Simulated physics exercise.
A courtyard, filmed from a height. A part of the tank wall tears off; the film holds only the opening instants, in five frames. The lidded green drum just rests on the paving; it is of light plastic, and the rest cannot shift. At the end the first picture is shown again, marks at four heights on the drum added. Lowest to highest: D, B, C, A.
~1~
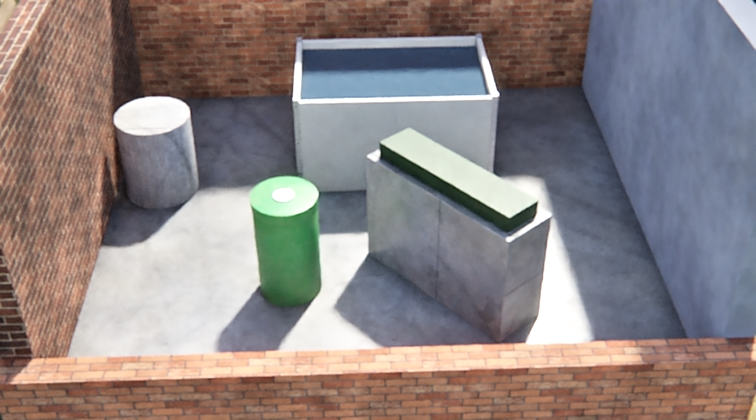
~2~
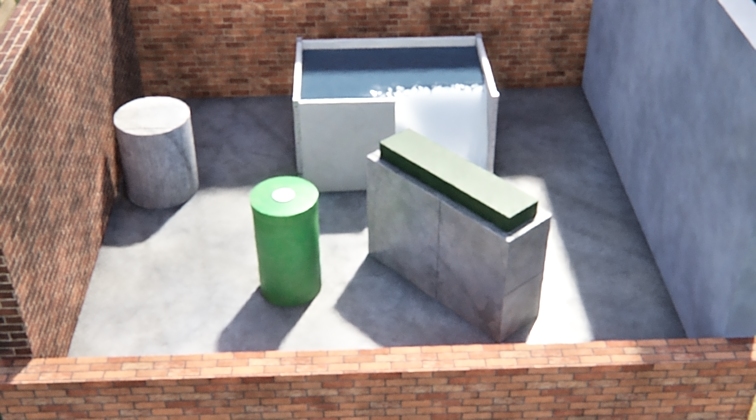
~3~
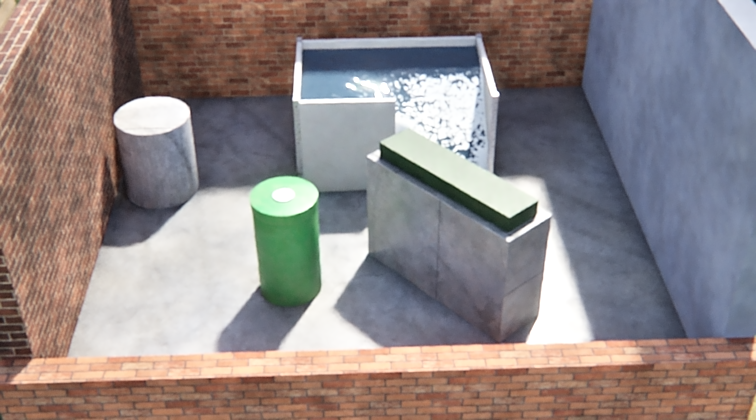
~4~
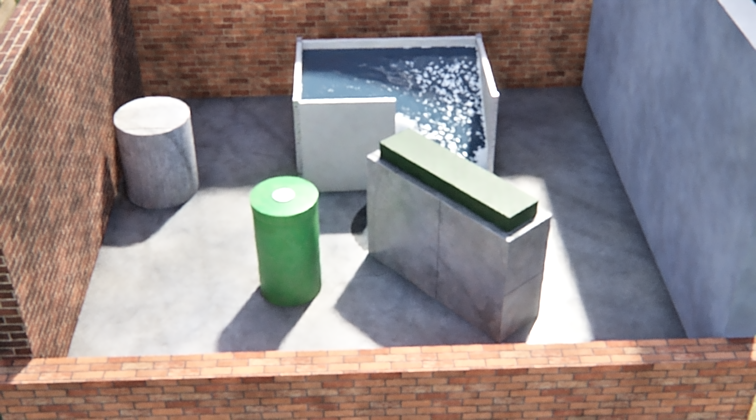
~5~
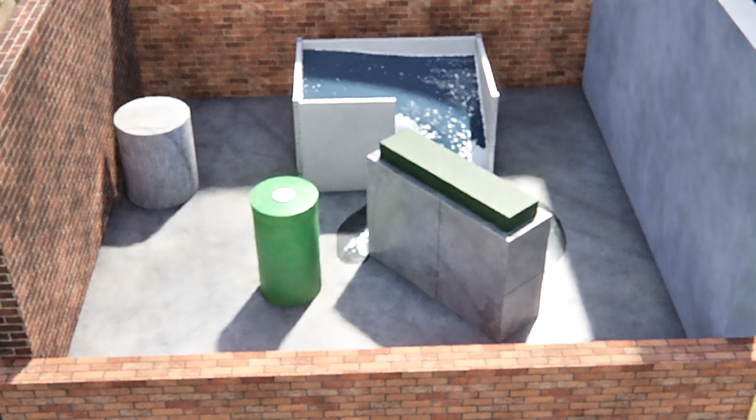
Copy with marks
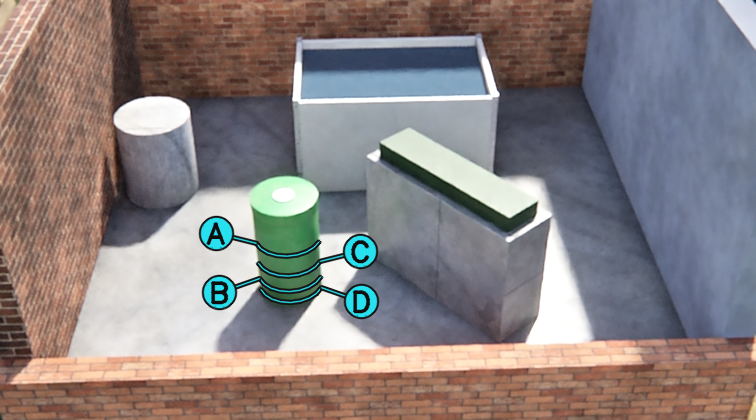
A large white tank full of dark blue water stands against the back brick wall of a walled grey yard, seen from a height by a still camera. A pale grey cylinder stands at left, a green drum near the middle, and a grey block topped with a dark green slab right of it. The tank's front opens on the right, its water churns and drops, and some spreads around the block.
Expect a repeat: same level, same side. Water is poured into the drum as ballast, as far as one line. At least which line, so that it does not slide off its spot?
That is level B.
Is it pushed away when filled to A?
No, that is safe.
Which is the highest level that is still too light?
The answer is D.
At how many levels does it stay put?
Three.
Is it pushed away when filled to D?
Yes, that goes wrong.
On the marked copy, A at (287, 256); B at (289, 291); C at (288, 276); D at (290, 302); from the bottom up D, B, C, A.
Choosing A, it does not move.
Choosing B, it does not move.
Choosing C, it does not move.
Choosing D, it is pushed about twice its own width away.
